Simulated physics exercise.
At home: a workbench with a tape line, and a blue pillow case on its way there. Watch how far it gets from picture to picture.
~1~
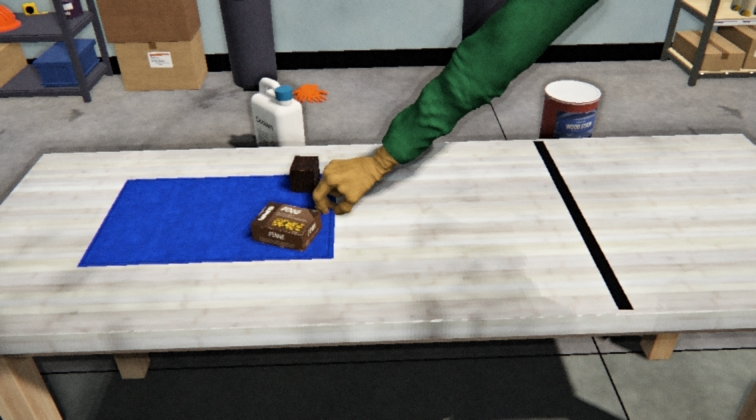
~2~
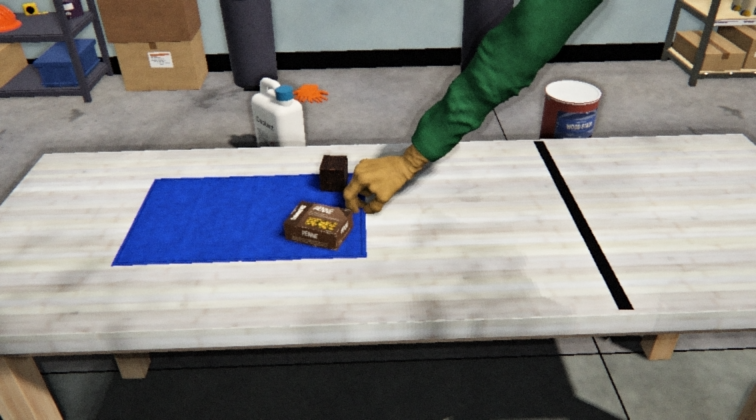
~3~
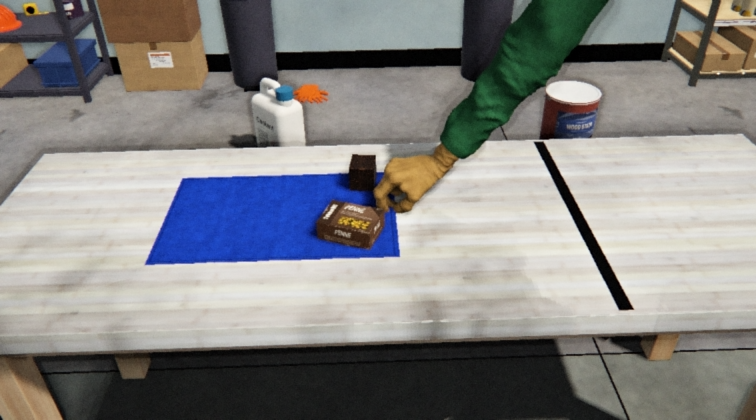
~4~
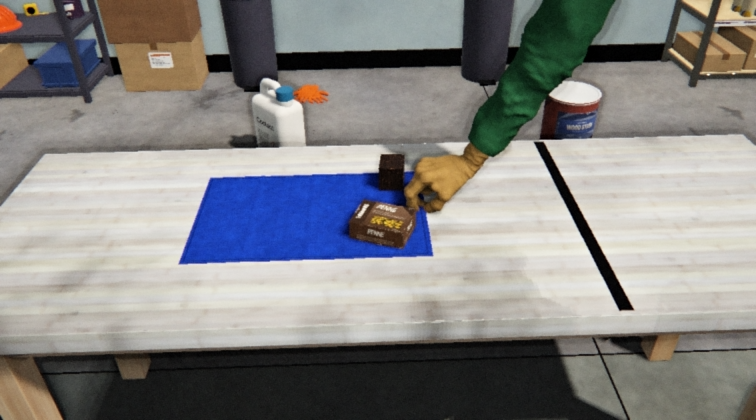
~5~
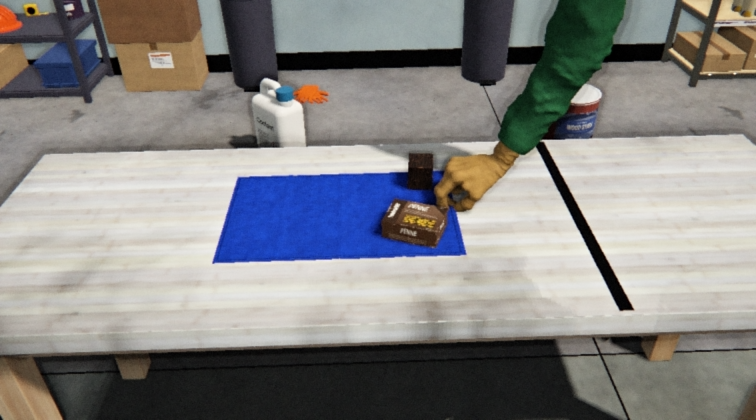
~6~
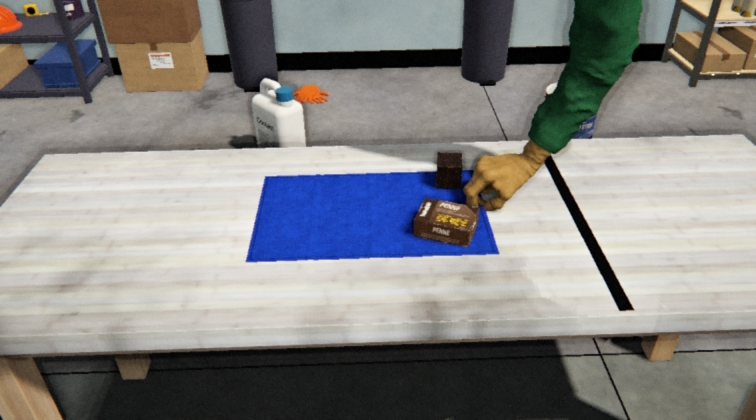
The video shows a gloved hand in a green sleeve drawing a blue cloth steadily rightward across a pale workbench toward a black tape line, while a brown packet and a dark block ride along on top of it.
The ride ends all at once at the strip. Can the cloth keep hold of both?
As it turns out, the brown packet shoots off the front; the black block slides clear of the cloth.
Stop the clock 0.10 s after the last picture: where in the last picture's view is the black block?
Near (506, 169).
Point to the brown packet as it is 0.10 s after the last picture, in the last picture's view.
By then it is at (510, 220).
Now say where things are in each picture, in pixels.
In the first frame, pillow case end (333, 259); brown packet (286, 217); black block (304, 163); tape (617, 290).
In the second frame, pillow case end (367, 258), far hem (111, 266); black block (333, 162).
In the third frame, pillow case end (400, 257); brown packet (350, 215).
In the fourth frame, pillow case end (433, 256), far hem (179, 264); black block (392, 161).
In the fifth frame, pillow case end (466, 255); brown packet (415, 214).
In the sixth frame, pillow case end (500, 254), far hem (246, 262); brown packet (447, 213); black block (450, 159); tape (618, 291).
Then, 0.10 s later than the last view, hem short of the tape; brown packet on the cloth near (510, 220); black block on the cloth near (506, 169).
Then, 0.21 s later than the last view, hem at the tape; brown packet on the cloth near (575, 218); black block ahead of the hem near (565, 168).
Finally, hem at the tape; brown packet ahead of the hem near (692, 216); black block ahead of the hem near (672, 166). The brown packet slides clear of the cloth and the black block leaves the cloth.
